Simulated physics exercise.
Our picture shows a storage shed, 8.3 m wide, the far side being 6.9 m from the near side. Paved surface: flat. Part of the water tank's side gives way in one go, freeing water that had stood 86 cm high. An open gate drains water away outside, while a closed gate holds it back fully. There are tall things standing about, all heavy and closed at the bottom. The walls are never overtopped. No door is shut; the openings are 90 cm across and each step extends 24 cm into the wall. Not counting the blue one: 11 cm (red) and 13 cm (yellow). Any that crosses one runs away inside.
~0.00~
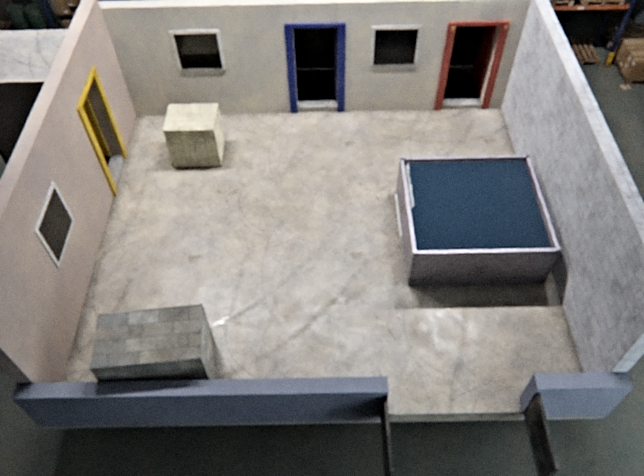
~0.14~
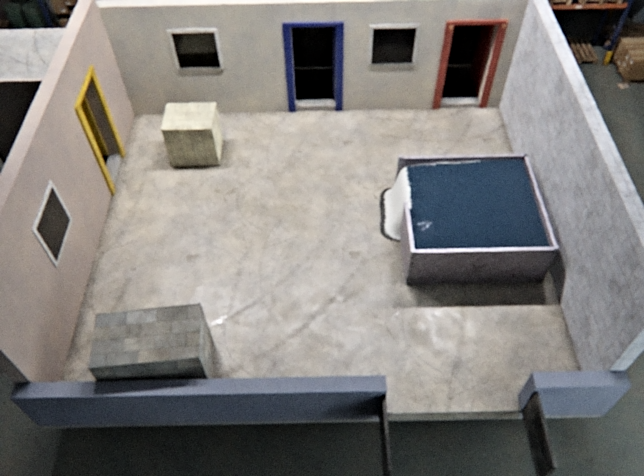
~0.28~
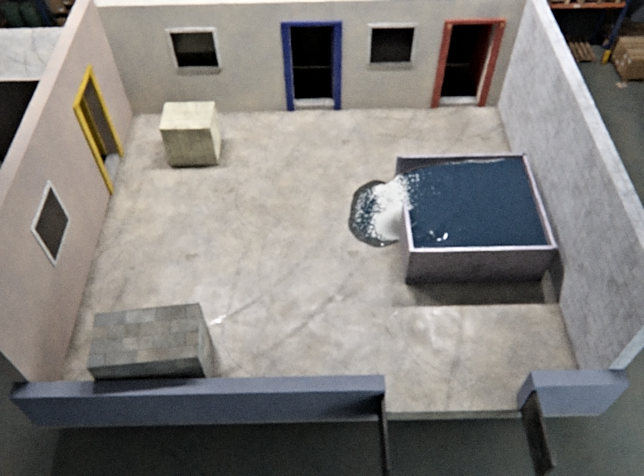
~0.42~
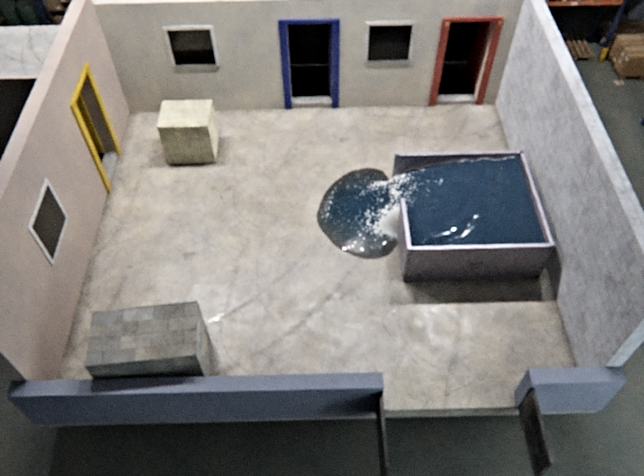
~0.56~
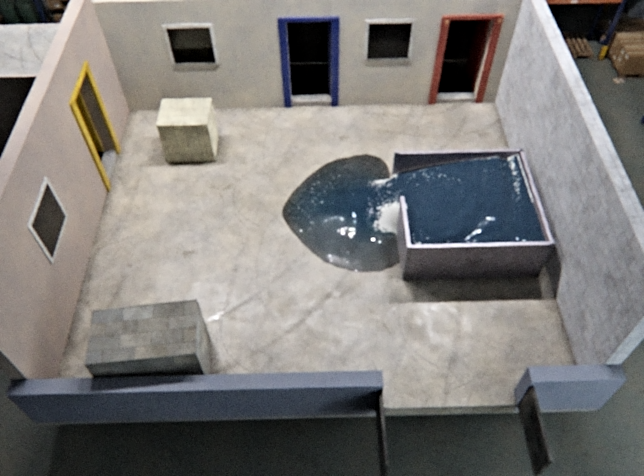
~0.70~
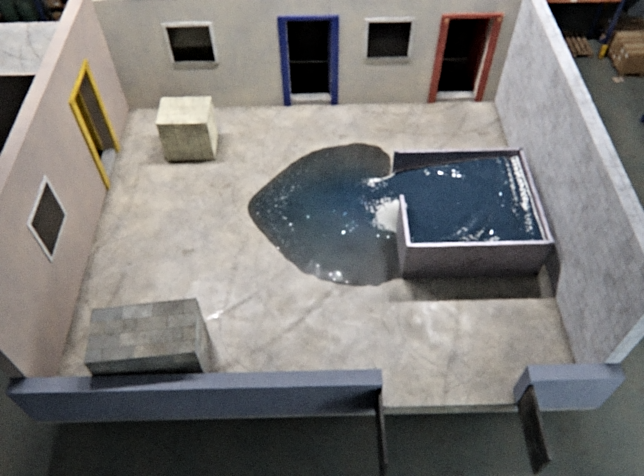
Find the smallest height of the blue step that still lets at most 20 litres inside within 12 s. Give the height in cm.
The smallest height is roughly 8.5 cm.
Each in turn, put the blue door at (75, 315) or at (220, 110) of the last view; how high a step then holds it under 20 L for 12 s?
First place around 17 cm, second around 22 cm.
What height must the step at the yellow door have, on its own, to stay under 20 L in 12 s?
At the yellow door it takes roughly 25 centimetres.
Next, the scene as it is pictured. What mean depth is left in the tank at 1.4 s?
Near 61 cm, averaged.
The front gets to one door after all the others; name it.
It's the red one.
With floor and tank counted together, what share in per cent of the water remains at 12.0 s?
Roughly 94 percent of the water remains.
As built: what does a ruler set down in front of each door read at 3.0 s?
The red door has 0 cm, the yellow door 26 cm and the blue door 9 cm.
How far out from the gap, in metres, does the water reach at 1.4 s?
About 5.4 metres out.
After 1.4 s water covers 35 % of the floor, deepest (48 cm) near (387, 200); it has not reached the blue door.
After 3.0 s water covers 60 % of the floor, deepest (32 cm) near (129, 110); 9 cm at the blue door, 2 litres in over its 14 cm step.
After 12.0 s water covers 100 % of the floor, deepest (13 cm) near (533, 225); 8 cm at the blue door, 2 litres in over its 14 cm step.
At the blue door as built, the water arrived by 1.7 s and peaked near 16 cm at 2.0 s.
Run again over the same 12 s with other heights there, 38 litres in over 7 cm, 13 litres over 9.5 cm. The limit of 20 litres is kept from about 8.5 cm up.
